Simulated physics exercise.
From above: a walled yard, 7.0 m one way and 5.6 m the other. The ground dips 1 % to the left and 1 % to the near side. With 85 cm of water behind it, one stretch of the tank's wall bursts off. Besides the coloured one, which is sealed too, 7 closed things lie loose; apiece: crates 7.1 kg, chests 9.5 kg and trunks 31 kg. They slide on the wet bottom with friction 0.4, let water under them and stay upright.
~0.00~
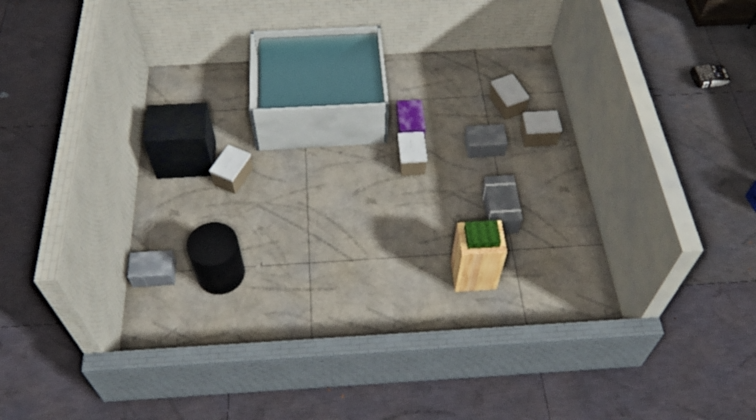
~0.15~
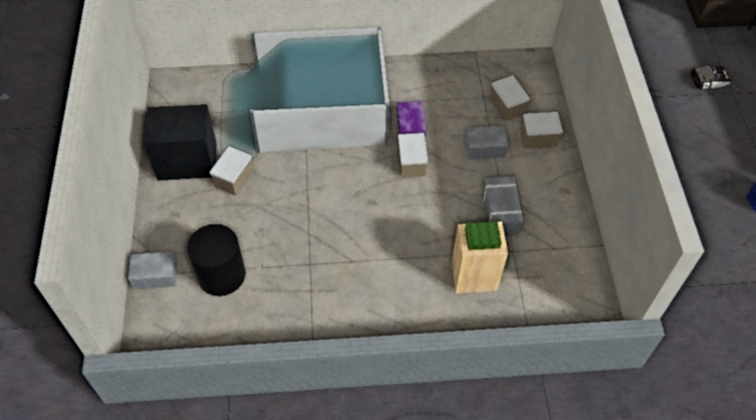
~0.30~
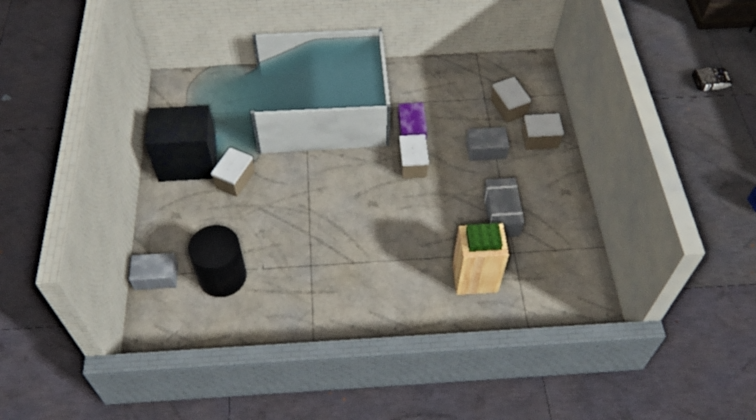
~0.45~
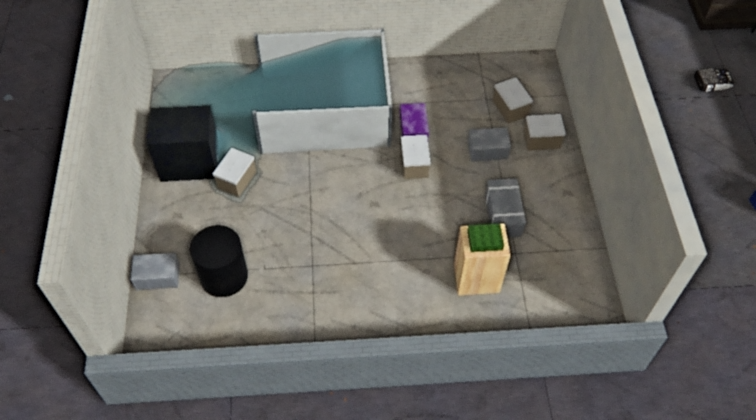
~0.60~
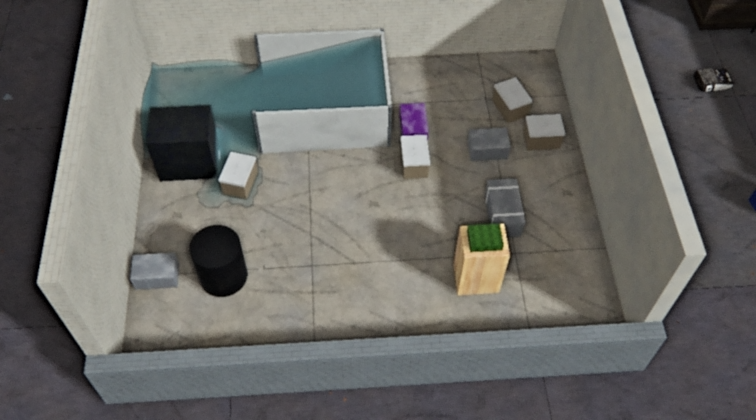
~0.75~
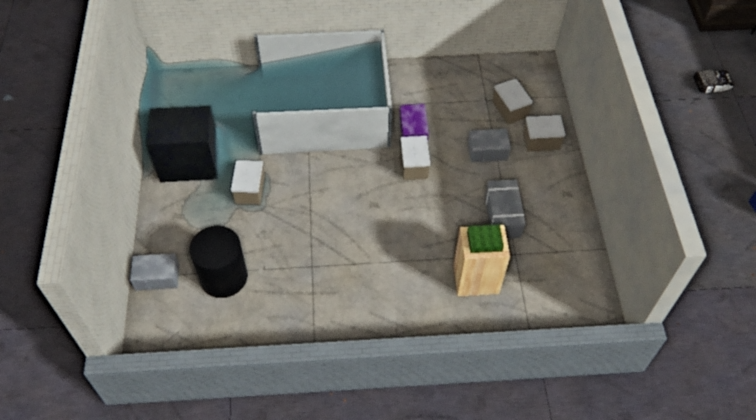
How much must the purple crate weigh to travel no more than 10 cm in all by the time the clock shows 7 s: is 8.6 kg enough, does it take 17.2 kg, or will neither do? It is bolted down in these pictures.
I expect that the smaller load will do.
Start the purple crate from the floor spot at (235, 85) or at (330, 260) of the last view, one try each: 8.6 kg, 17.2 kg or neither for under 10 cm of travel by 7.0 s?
In that order: Neither holds; neither holds.
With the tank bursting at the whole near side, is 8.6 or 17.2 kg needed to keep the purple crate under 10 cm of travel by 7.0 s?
In that case only the higher weight holds it.
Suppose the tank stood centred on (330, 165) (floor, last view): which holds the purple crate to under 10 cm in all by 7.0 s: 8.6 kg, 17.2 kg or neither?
In that case only the higher weight holds it.
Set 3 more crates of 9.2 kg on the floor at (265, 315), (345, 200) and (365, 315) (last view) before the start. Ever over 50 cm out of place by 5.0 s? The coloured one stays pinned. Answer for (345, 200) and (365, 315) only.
In that order: Under, over.
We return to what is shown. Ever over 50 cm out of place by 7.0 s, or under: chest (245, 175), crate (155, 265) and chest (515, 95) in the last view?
In turn: Past it, past it, more.
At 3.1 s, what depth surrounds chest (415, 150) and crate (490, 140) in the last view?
About 0 and 0 cm.
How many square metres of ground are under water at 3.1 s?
About 20 m2.
After 1.4 s the purple crate would be 0 cm from its start with 8.6 kg and 0 cm from its start with 17.2 kg; 0 cm of water round it then.
After 3.1 s the purple crate would be 0 cm from its start with 8.6 kg and 0 cm from its start with 17.2 kg; 0 cm of water round it then.
After 4.9 s the purple crate would be 0 cm from its start with 8.6 kg and 0 cm from its start with 17.2 kg; 0 cm of water round it then.
After 7.0 s the purple crate would be 0 cm from its start with 8.6 kg and 0 cm from its start with 17.2 kg; 1 cm of water round it then.
